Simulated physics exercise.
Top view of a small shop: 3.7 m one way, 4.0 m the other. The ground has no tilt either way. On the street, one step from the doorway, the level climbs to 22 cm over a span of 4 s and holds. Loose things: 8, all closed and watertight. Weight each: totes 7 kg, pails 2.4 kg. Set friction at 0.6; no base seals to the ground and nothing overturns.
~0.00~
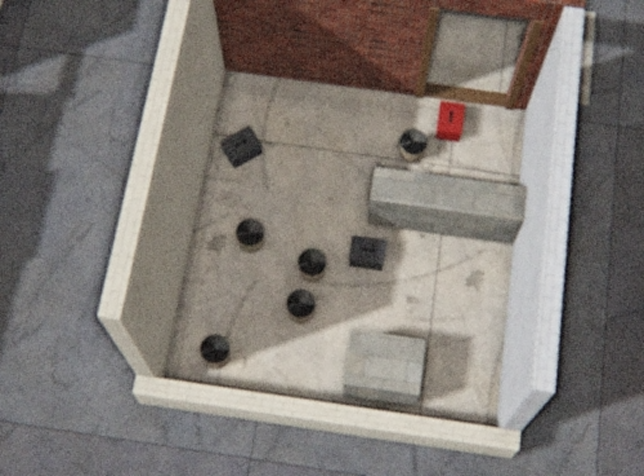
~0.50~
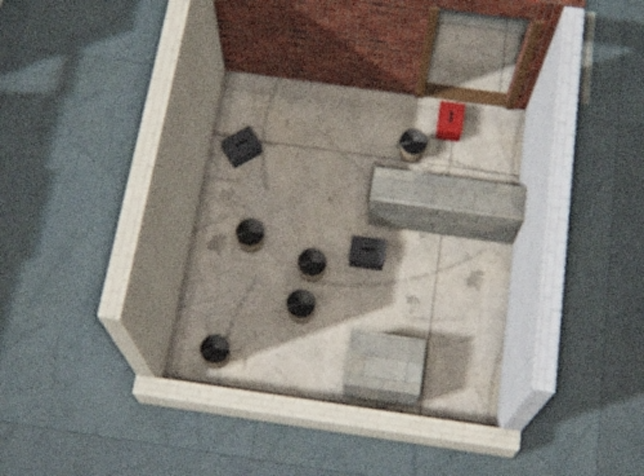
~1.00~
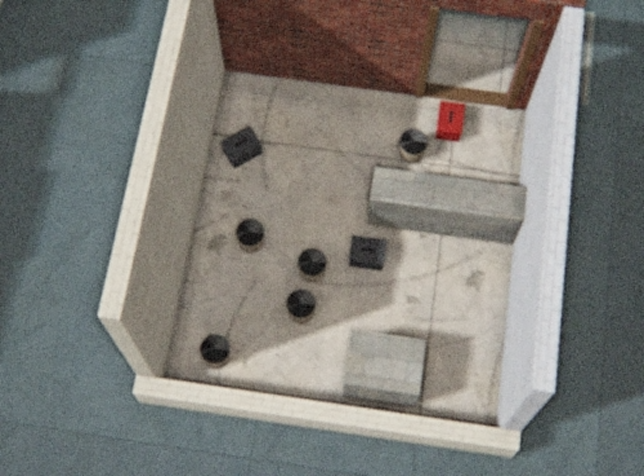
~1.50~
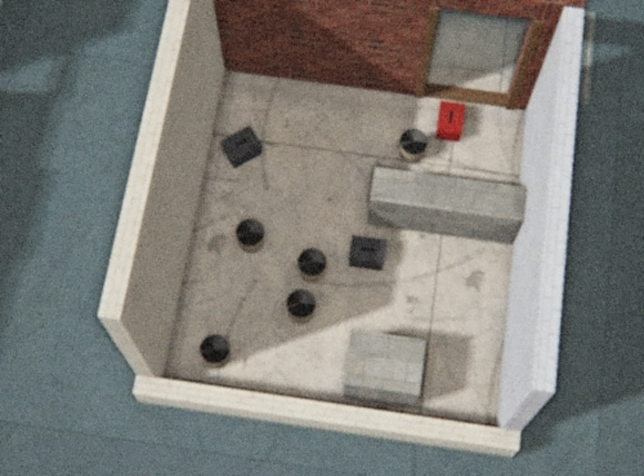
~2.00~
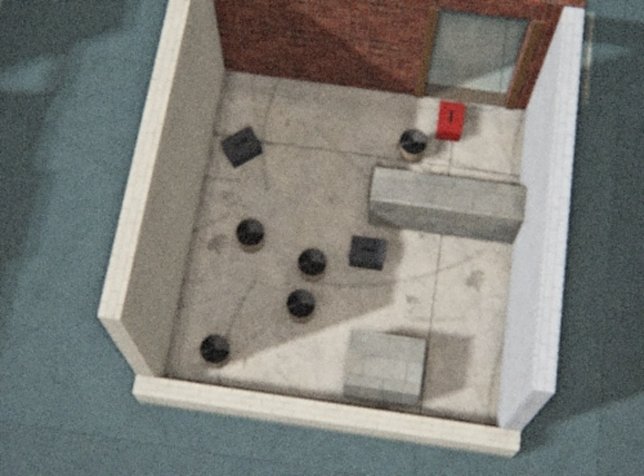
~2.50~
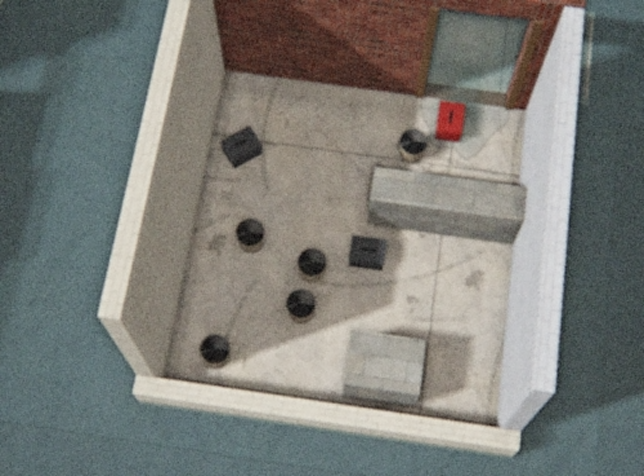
Water spread over the grey street around the small brick-backed shop and grew murkier blue-green, while inside, the red box near the doorway, the dark round things and the grey blocks all stayed put.
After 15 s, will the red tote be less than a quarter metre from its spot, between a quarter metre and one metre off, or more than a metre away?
A long trip.
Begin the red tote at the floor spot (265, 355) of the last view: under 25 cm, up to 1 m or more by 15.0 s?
In that run it wanders far off.
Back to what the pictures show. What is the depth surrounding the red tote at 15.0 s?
I'd say around 11 cm.
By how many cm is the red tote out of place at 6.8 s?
It has shifted about 120 cm.
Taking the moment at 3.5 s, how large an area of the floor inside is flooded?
Somewhere about 2.0 m2, give or take.
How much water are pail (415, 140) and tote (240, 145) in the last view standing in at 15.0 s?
I'd put it at 6 cm and 15 cm respectively.
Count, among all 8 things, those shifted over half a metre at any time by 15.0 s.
Result: 8.
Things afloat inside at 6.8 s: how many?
The count is 2.
After 3.5 s the red tote is near (441, 151), 0.5 m from its start, aground; 0 afloat.
After 6.8 s the red tote is near (353, 104), 1.2 m from its start, aground; 2 afloat.
After 11.0 s the red tote is near (344, 120), 1.3 m from its start, afloat; 5 afloat.
After 15.0 s the red tote is near (289, 100), 1.9 m from its start, afloat; 8 afloat.
